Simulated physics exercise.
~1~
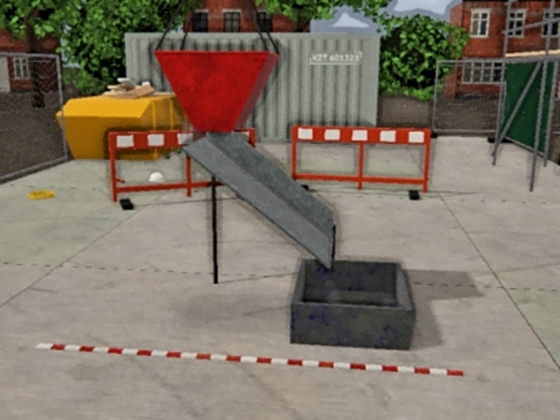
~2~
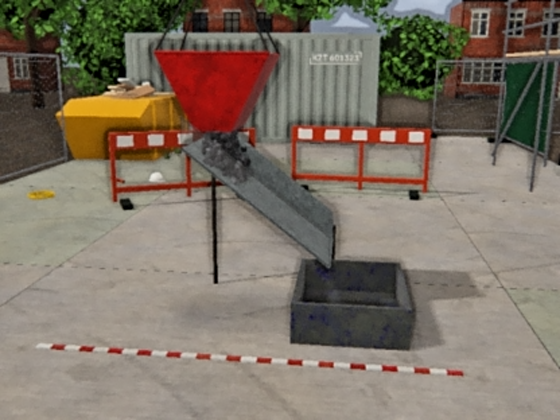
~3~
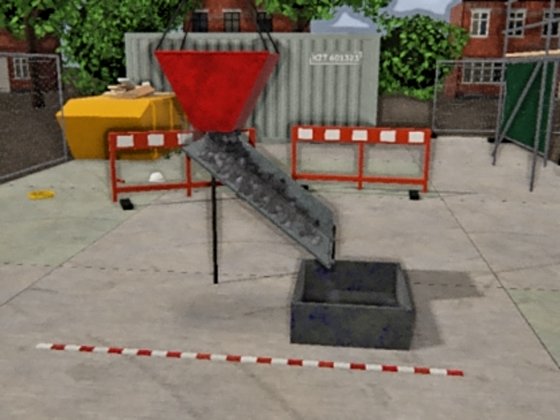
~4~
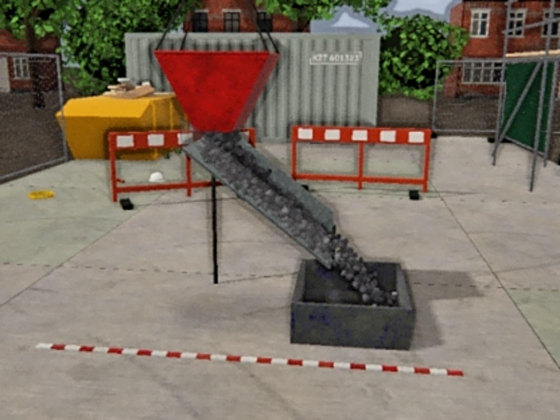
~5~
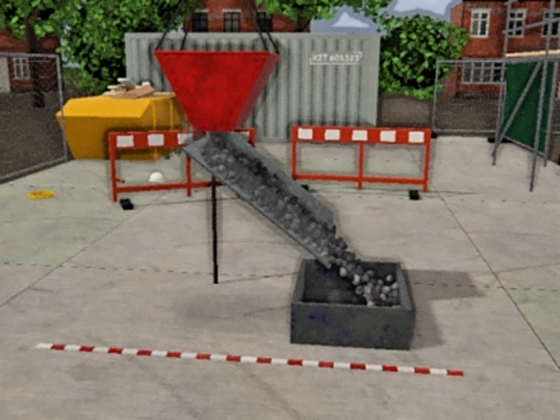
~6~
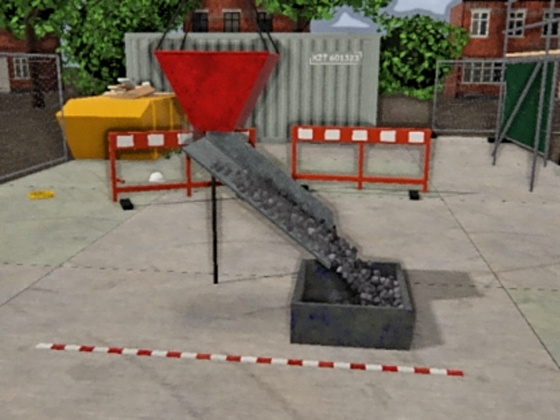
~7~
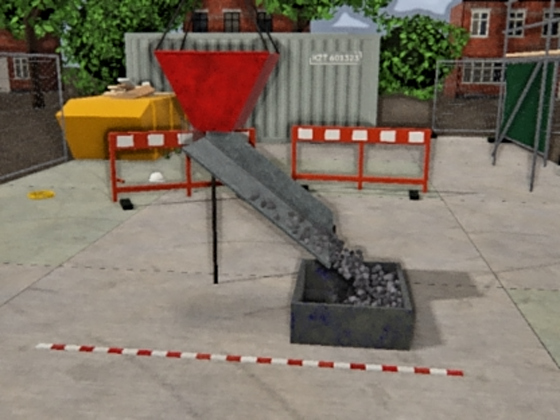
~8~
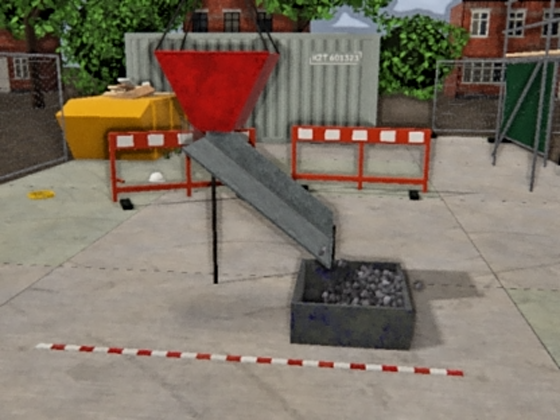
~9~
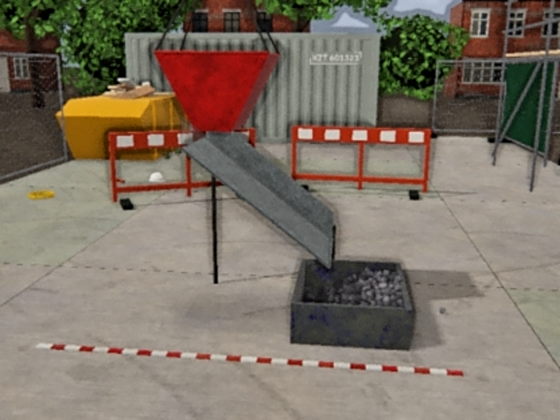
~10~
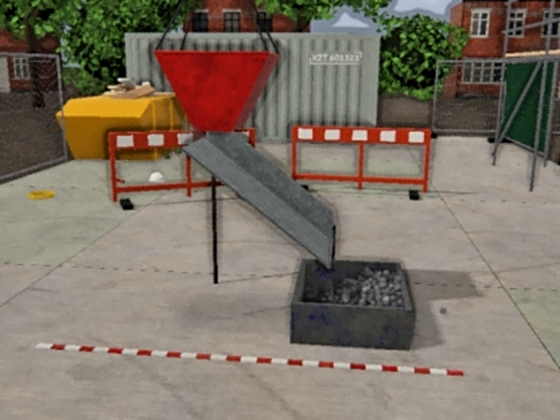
In a fenced yard, grey stones pour from a red skip, slide down a sloping steel chute and settle in a dark bin.
